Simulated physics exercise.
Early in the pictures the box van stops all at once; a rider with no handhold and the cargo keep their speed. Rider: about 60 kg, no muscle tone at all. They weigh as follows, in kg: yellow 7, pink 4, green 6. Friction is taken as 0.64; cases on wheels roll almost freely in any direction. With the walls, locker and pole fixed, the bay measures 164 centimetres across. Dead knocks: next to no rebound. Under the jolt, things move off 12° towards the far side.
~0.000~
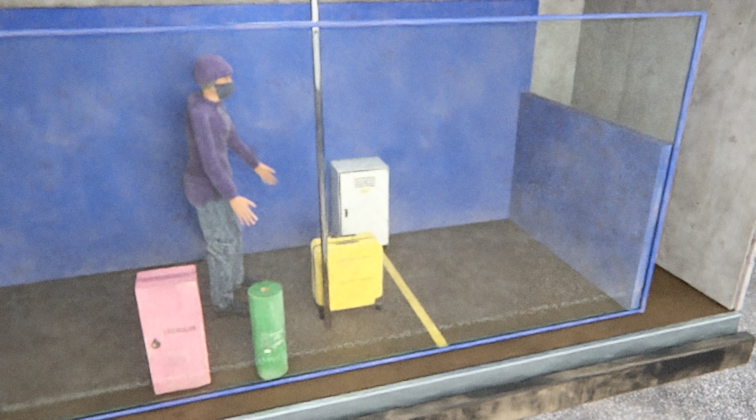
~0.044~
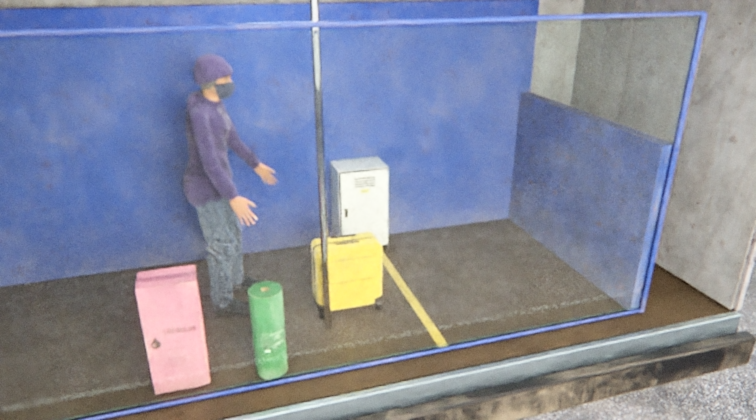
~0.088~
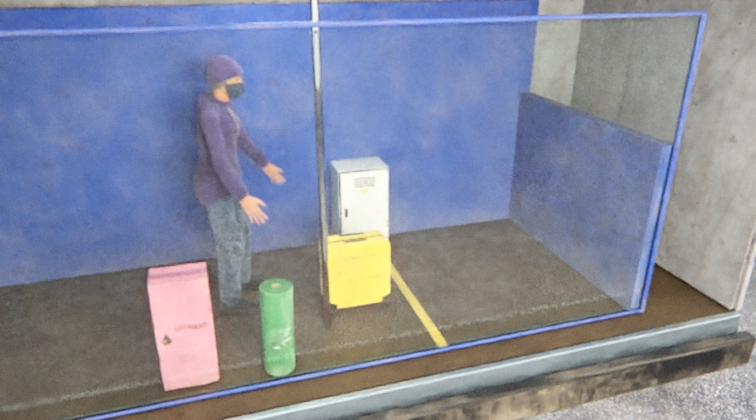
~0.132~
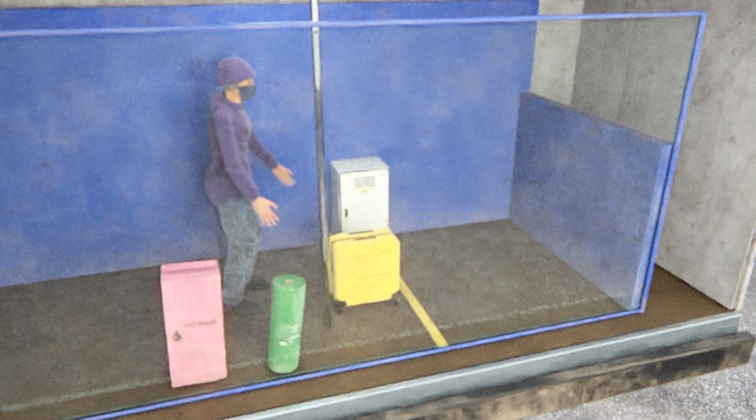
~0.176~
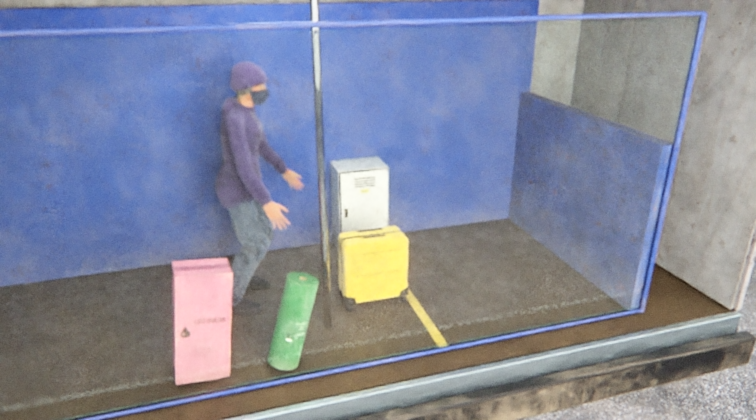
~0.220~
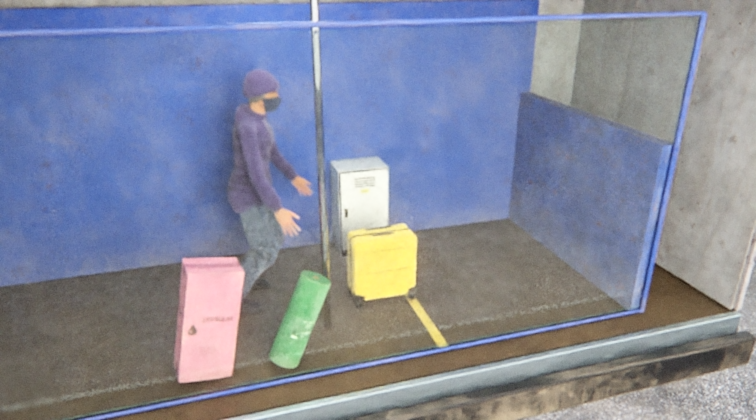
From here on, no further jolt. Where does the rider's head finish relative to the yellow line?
It finishes short of the yellow line.
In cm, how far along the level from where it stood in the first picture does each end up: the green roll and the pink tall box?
Green roll 45 and pink tall box 60.
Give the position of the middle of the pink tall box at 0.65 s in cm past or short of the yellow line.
Short of it by around 105 cm.
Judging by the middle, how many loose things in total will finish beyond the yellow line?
Summing up, 1.
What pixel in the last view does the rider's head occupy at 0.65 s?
Around (358, 253).
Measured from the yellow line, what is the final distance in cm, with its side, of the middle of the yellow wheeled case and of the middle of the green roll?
The yellow wheeled case ends 110 cm past, and the green roll ends 60 cm short.
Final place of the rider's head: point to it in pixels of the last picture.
In the last picture it ends at roughly (349, 254).
After 0.40 s the rider's head is 60 cm short of the yellow line, near (307, 154) in the last picture's view.
After 0.65 s the rider's head is 24 cm short of the yellow line, near (358, 253) in the last picture's view; the green roll 61 cm short of the yellow line, tilted 90°.
After 1.05 s the rider's head is 32 cm short of the yellow line, near (349, 254) in the last picture's view.
Final state at 1.7 s, yellow wheeled case crosses the yellow line; pink tall box stops short of the yellow line; green roll stops short of the yellow line; rider's hips stop short of the yellow line; rider's head stops short of the yellow line.
